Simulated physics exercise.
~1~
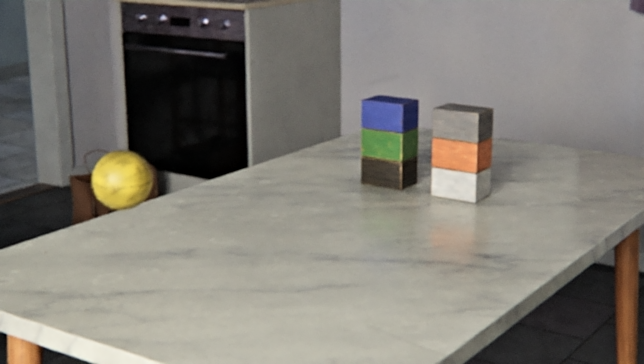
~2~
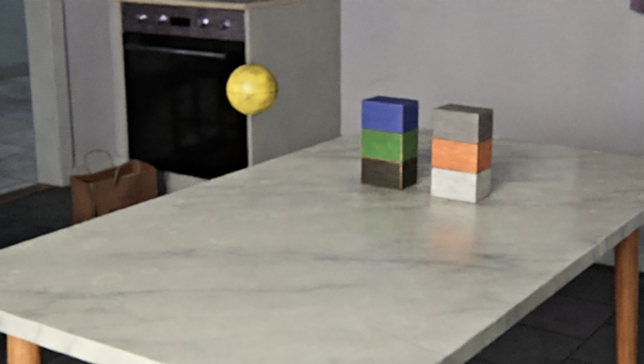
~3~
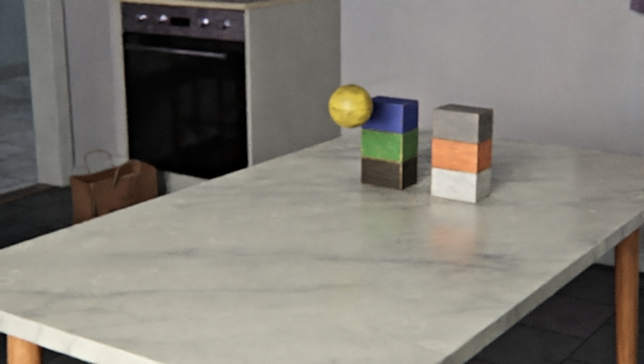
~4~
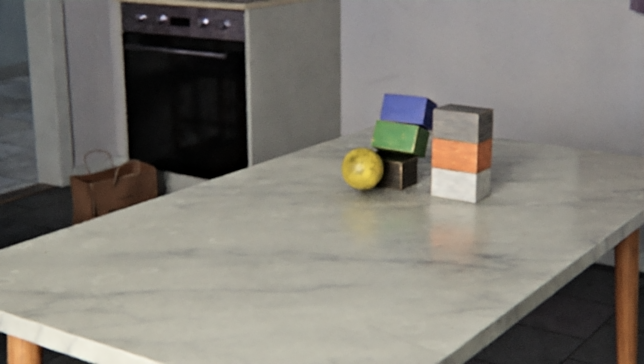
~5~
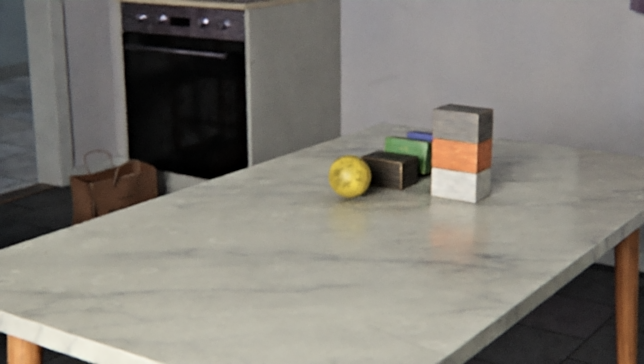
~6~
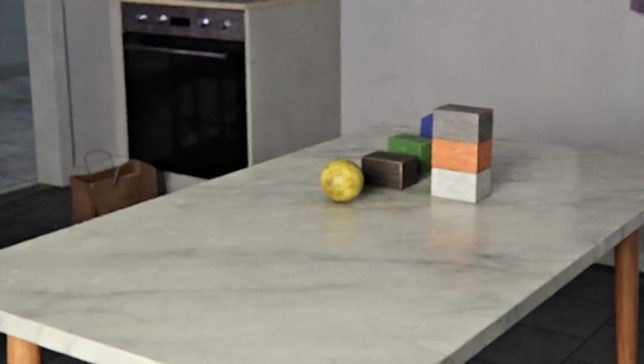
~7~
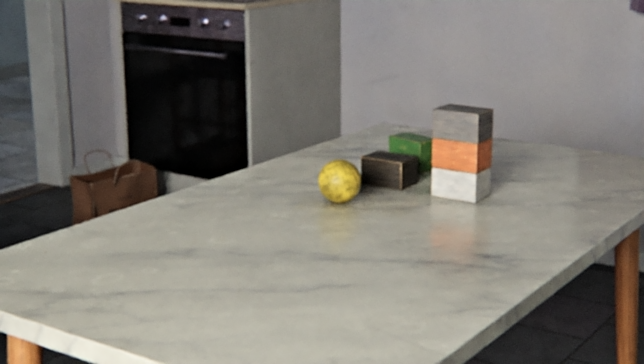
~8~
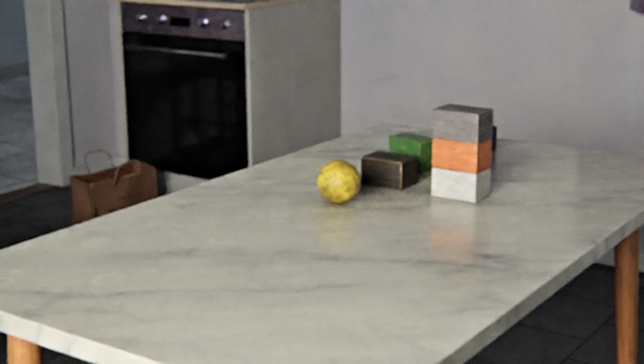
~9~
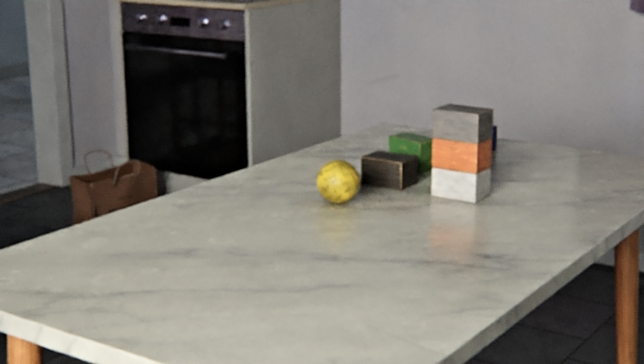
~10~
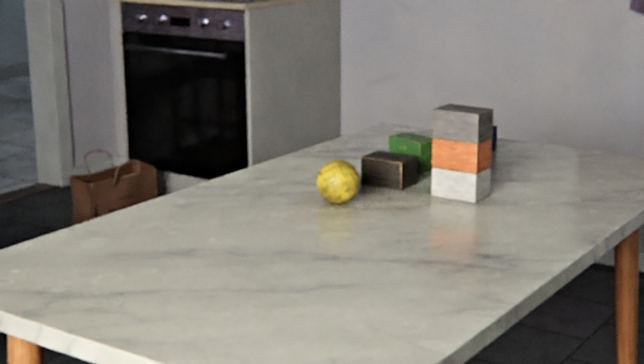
Yellow ball flying into a stack of blocks on a marble table, toppling blue and green ones while the neighbouring stack stays standing.
